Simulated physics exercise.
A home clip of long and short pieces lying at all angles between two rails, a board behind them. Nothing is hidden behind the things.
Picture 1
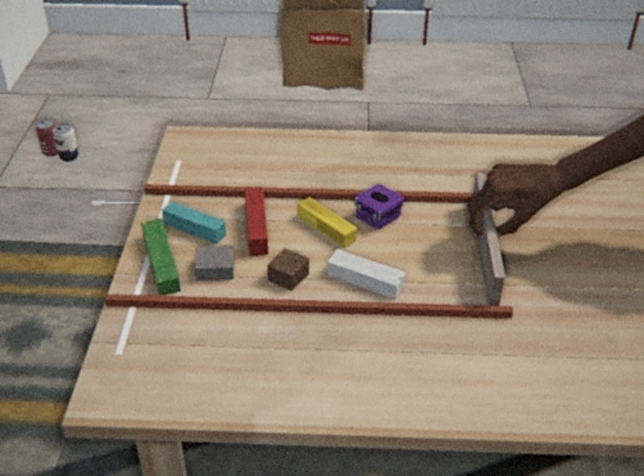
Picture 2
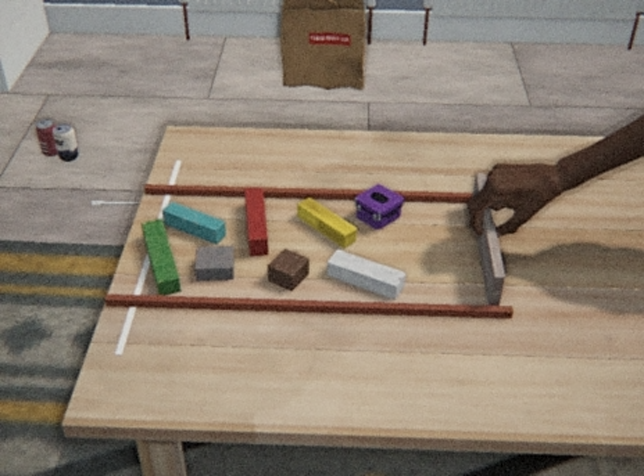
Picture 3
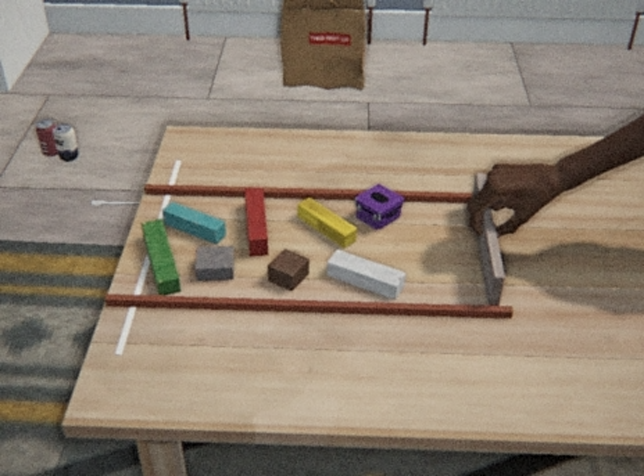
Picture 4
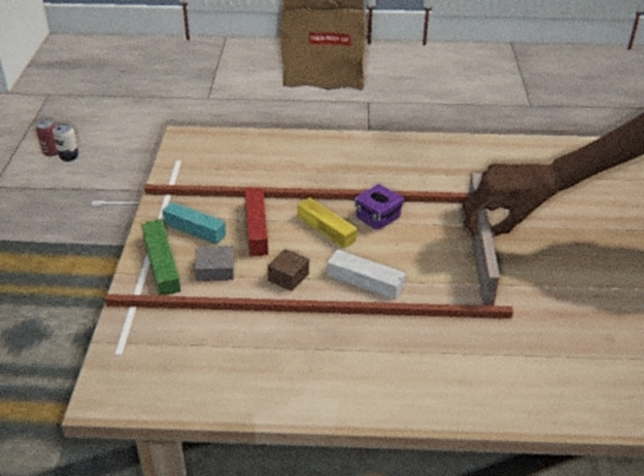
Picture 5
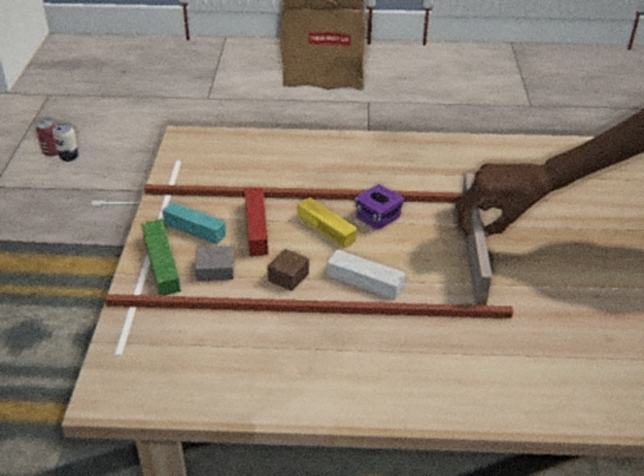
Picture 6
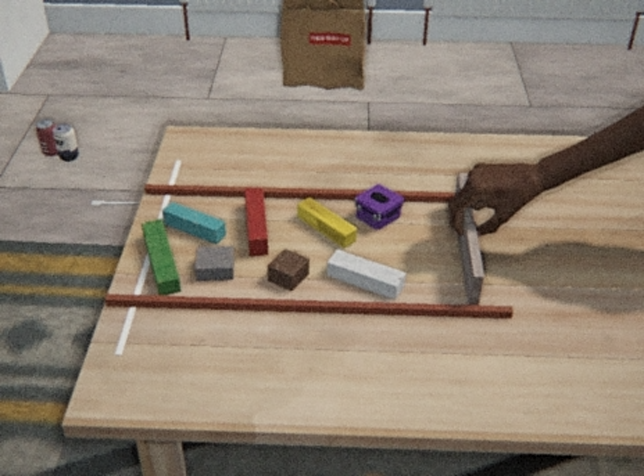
A hand slides a board slightly left between two rails toward scattered colored blocks.
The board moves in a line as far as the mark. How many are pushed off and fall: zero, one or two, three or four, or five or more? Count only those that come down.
Here the number that fall off is five or more.
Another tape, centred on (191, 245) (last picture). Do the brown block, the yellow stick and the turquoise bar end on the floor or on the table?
The brown block holds on, the yellow stick holds on, the turquoise bar falls.
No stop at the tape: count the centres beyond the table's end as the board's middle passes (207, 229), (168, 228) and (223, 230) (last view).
Past the end: 2, 4 and 1.
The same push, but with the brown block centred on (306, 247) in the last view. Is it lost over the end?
From there it comes down.
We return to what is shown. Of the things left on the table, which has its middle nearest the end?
It is the yellow stick.
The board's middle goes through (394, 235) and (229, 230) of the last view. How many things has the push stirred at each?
2 and 8.
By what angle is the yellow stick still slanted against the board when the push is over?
Roughly 45° out of line.
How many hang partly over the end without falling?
3 of them.
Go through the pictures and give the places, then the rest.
The first frame shows green bar (160, 256); turquoise bar (194, 222); grey block (215, 263); board (487, 237); tape (153, 244).
The second frame shows turquoise bar (194, 223); brown block (288, 270).
The third frame shows grey block (215, 263); board (487, 237).
The fourth frame shows green bar (160, 256); white bar (366, 274).
The fifth frame shows turquoise bar (194, 223); yellow stick (326, 223).
The sixth frame shows green bar (160, 256); turquoise bar (194, 223); grey block (215, 263); board (467, 237); tape (153, 244).
Soon after, none off yet; green bar at rest near (160, 256); turquoise bar at rest near (194, 223); grey block at rest near (215, 263).
In the end, the number that fall off is five or more; gone, brown block, red bar, grey block, turquoise bar and green bar.
